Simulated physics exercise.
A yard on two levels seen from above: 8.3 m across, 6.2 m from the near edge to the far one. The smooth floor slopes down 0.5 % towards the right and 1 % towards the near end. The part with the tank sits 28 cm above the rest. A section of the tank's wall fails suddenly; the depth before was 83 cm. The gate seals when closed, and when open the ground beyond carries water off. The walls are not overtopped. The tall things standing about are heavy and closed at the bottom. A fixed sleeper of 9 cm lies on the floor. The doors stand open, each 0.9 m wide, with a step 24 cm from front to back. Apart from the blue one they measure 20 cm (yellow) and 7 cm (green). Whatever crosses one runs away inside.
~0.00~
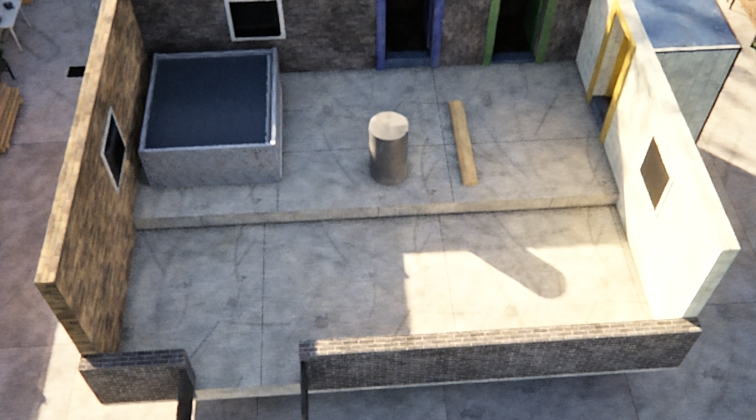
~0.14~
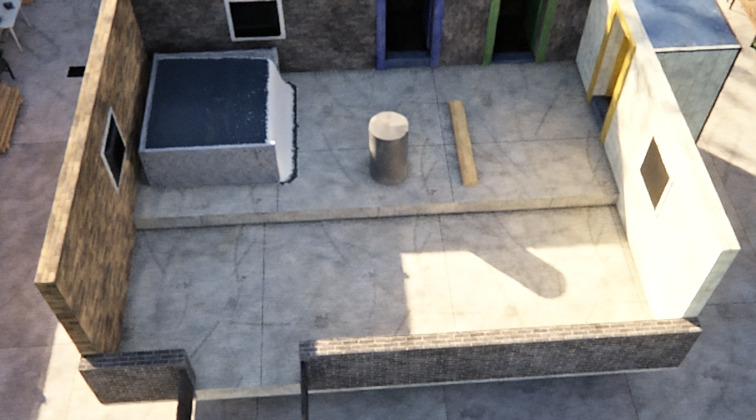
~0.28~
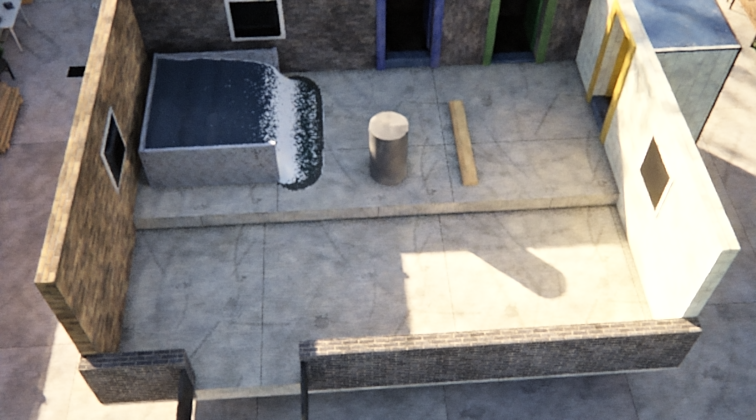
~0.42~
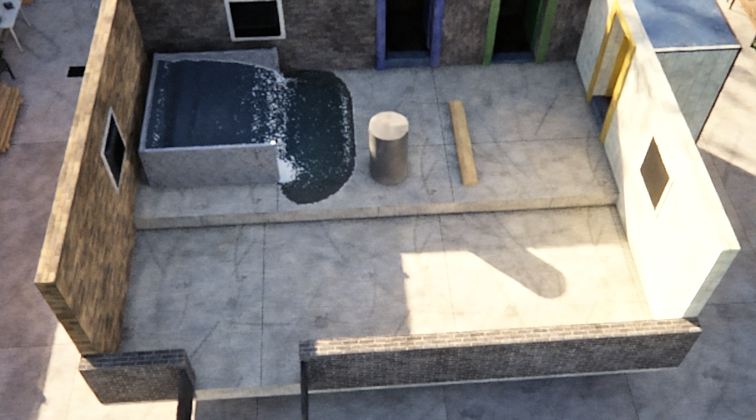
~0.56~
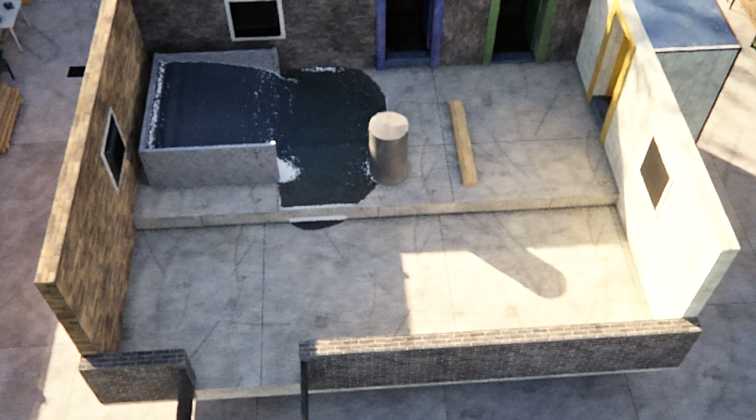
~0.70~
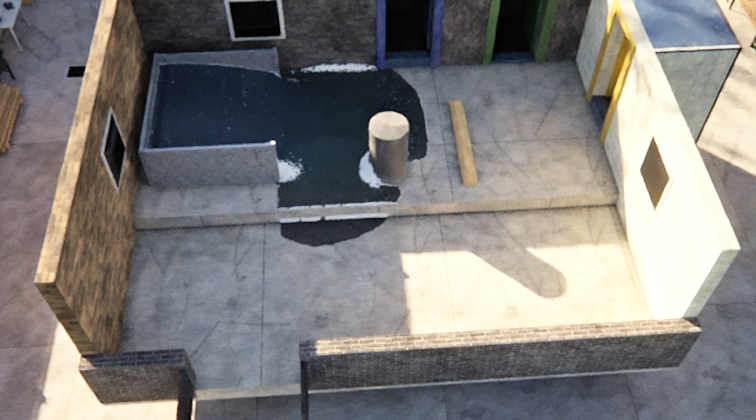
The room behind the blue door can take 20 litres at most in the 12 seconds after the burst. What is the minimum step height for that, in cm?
It would have to be roughly 10.5 cm high.
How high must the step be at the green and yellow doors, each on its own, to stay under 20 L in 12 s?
Roughly 20 cm at green and 31 cm at yellow.
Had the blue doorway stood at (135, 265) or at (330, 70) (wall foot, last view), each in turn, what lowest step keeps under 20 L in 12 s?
About 13.0 and 16 cm.
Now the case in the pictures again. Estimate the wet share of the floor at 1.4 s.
Some 40 per cent of it.
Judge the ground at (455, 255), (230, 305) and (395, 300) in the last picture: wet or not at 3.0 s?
In that order: Wet, dry, under water.
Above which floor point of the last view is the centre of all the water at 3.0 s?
Around (421, 142).
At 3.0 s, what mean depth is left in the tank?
About 16 cm.
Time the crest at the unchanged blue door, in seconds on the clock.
Near 2.0 s.
After 1.4 s water covers 40 % of the floor, deepest (46 cm) near (366, 162); 16 cm at the blue door, 0 litres in over its 22 cm step.
After 3.0 s water covers 70 % of the floor, deepest (46 cm) near (562, 76); 14 cm at the blue door, 0 litres in over its 22 cm step.
After 12.0 s water covers 90 % of the floor, deepest (17 cm) near (152, 377); 2 cm at the blue door, 0 litres in over its 22 cm step.
At the blue door as built, the water arrived by 0.8 s and peaked near 18 cm at 2.0 s.
With a step of 8.5 cm, 34 litres would have come in within the 12 s; with 11.5 cm, 15 litres. So under 20 litres takes about 10.5 cm.
